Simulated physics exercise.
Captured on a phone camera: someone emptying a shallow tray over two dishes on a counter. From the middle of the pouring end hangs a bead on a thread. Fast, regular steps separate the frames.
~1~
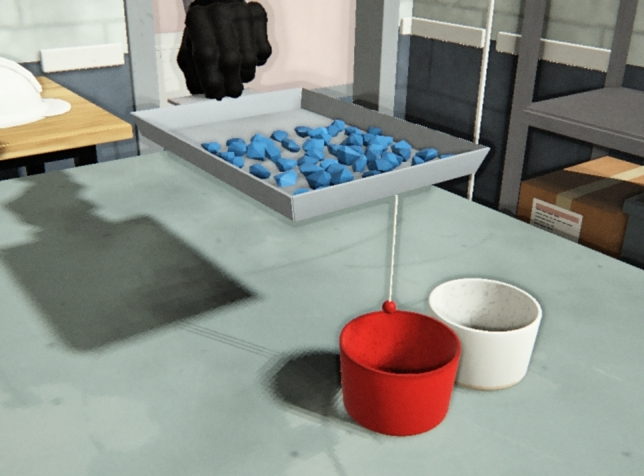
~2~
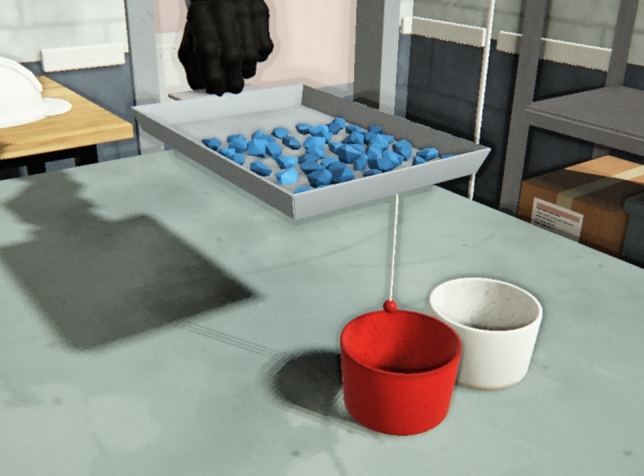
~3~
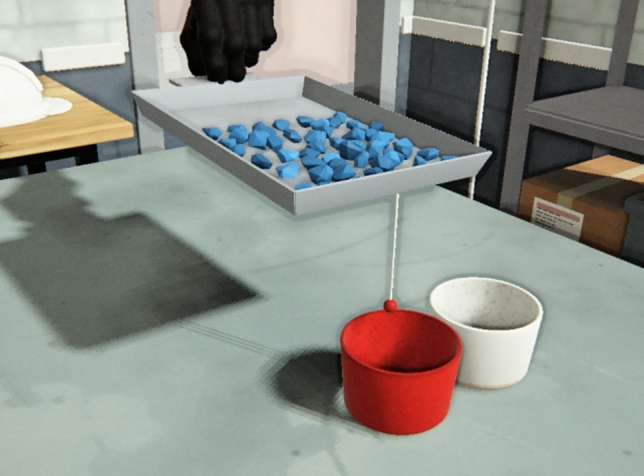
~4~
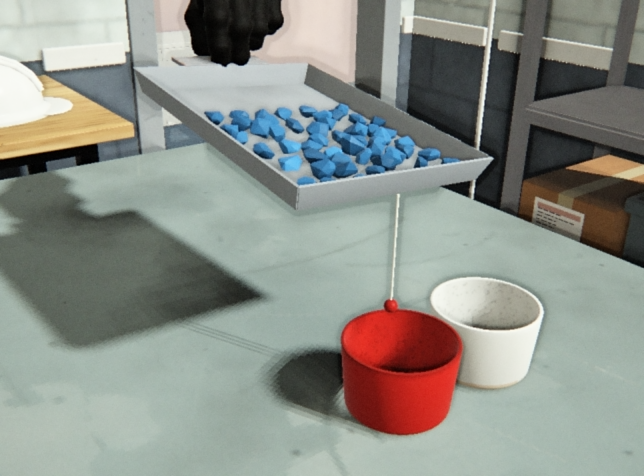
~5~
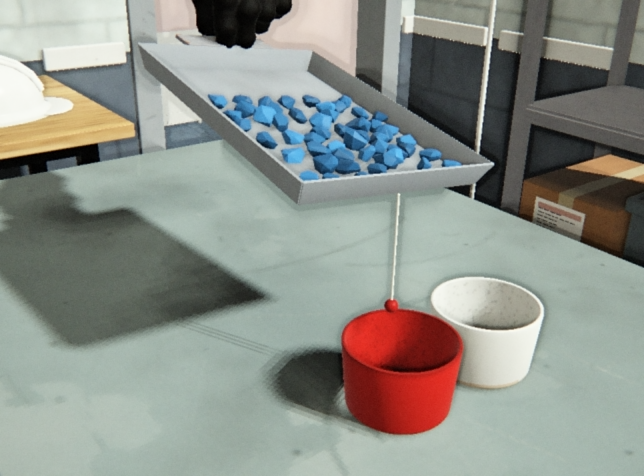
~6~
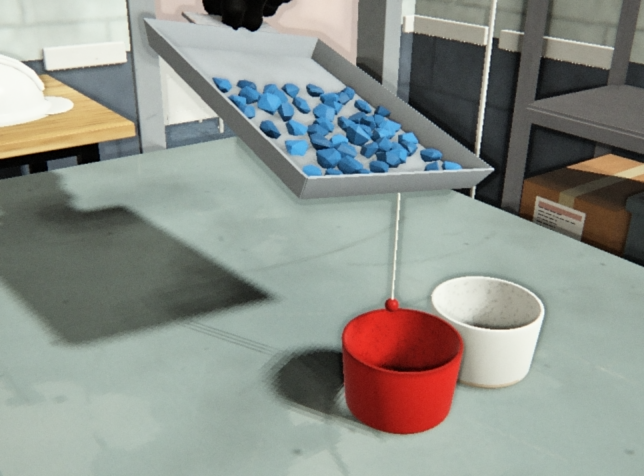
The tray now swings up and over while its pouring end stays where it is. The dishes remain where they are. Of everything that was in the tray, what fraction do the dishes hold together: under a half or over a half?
Dishes get most.
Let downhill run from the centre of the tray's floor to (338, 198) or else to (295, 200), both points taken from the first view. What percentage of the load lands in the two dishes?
Lab note: Try one about 20 %, try two about 0 %.
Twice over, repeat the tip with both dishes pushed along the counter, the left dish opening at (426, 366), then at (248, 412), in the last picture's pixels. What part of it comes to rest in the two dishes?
Roughly 20% on the first try and 0% on the second.
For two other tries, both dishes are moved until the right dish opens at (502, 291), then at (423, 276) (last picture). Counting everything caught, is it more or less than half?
Try 1: In excess of half; try 2: Not up to half.
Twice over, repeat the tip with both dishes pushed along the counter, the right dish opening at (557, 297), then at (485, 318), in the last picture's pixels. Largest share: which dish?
For the first placement, the left-side one; for the second placement, the right-side one.
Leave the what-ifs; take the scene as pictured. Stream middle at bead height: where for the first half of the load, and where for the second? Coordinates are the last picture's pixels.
About (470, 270) to begin with, then about (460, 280).
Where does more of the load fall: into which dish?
That one is the rightward one.
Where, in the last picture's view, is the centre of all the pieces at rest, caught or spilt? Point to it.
Somewhere around (484, 348) in the last picture.
Shortly afterwards, tray tipped steeply; the whole lot on the tray.
Next, tray tipped past a quarter turn; near a third on the tray; near half in the right dish; only a few outside both; near a quarter in the air.
Some moments later, tray tipped past a quarter turn; only a few in the left dish; the bulk in the right dish; a little outside both.
In the end, tray tipped past a quarter turn; only a few in the left dish; the bulk in the right dish; a little outside both.
